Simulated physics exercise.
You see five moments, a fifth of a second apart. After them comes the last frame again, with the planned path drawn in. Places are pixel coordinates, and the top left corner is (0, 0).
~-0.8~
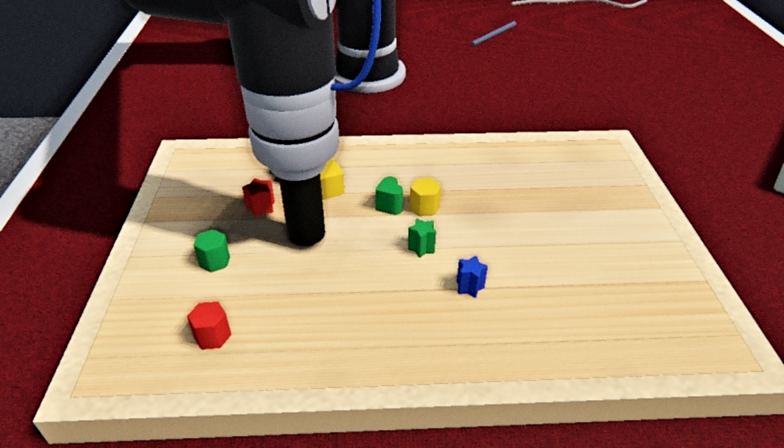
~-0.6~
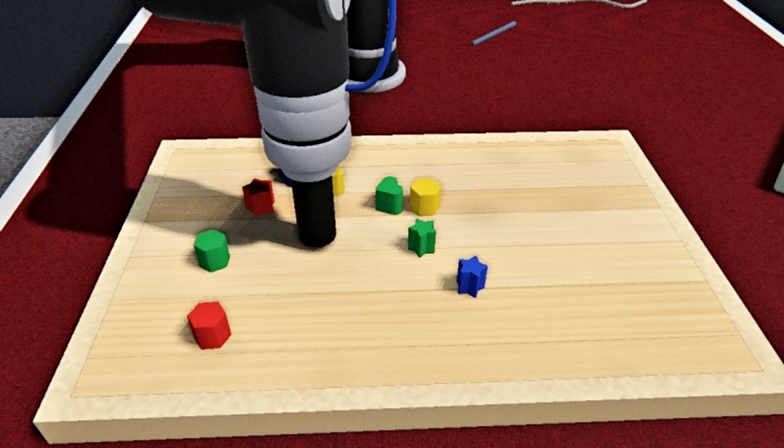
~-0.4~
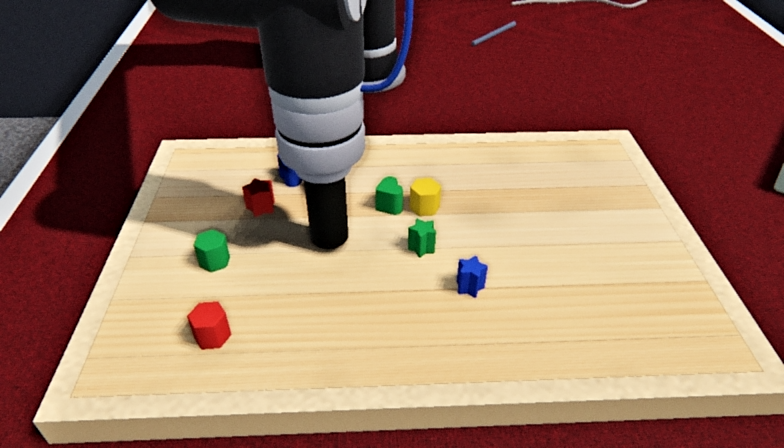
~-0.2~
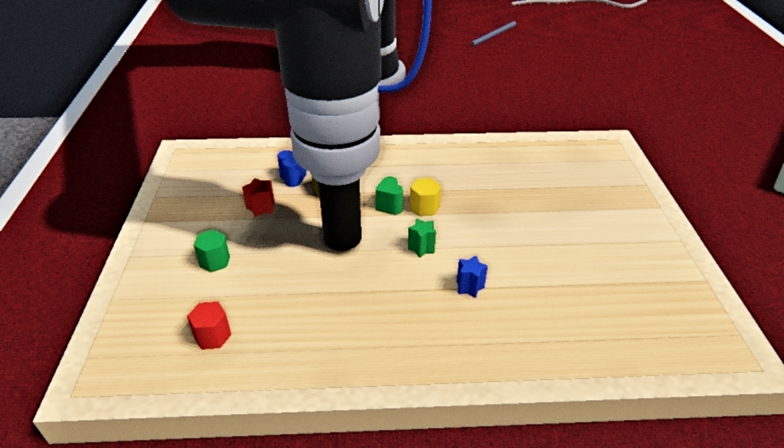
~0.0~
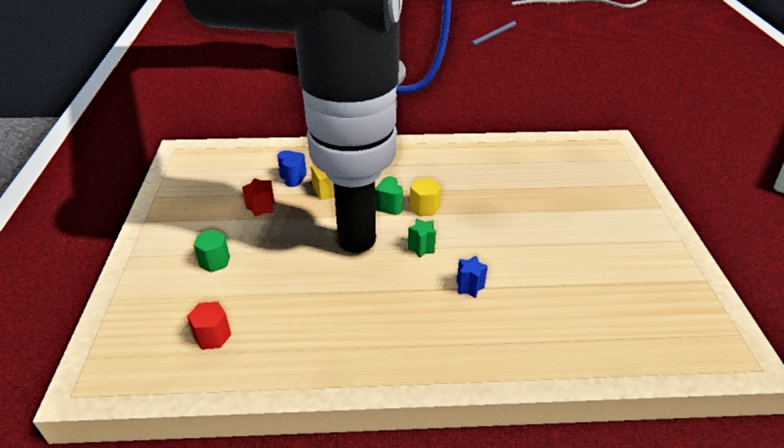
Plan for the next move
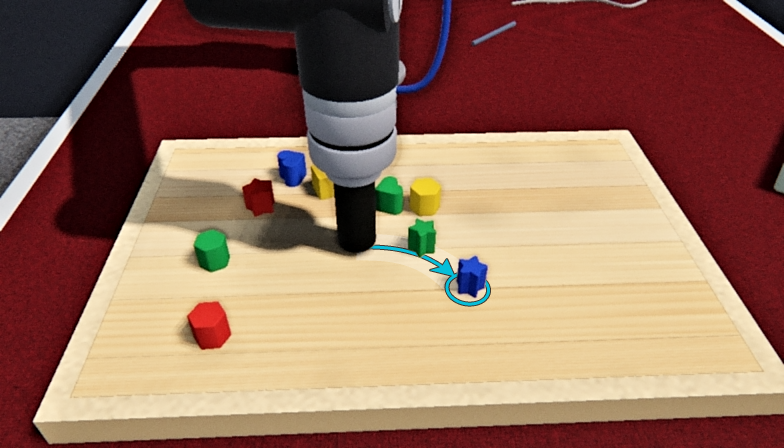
Robot arm with a black cylindrical tip sliding slowly rightward over a wooden board among colored blocks, which all stay still.
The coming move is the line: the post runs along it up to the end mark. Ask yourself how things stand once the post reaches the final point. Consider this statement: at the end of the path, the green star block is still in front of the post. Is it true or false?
It is false.
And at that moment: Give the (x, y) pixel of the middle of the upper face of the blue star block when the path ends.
Top centre: (500, 281).
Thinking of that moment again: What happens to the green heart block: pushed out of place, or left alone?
If the post follows that path, the green heart block stays in its place.
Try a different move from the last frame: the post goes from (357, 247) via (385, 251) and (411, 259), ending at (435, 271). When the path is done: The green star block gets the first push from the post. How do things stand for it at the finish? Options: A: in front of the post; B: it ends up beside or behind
Letter B.
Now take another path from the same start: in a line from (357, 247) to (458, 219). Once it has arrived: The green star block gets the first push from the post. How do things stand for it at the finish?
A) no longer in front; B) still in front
The answer is A.
The drawn path runs from (357, 247) over (399, 250) and (437, 264) to (468, 288).
On the path given first. One third of the way, post at (399, 243); green star block at (434, 226).
Two thirds of the way, post at (438, 257); green star block at (459, 227), turned 75° anticlockwise.
At the end, post at (469, 282); green heart block not moved; green star block at (460, 227), turned 85° anticlockwise; blue star block at (500, 281), turned 35° anticlockwise.
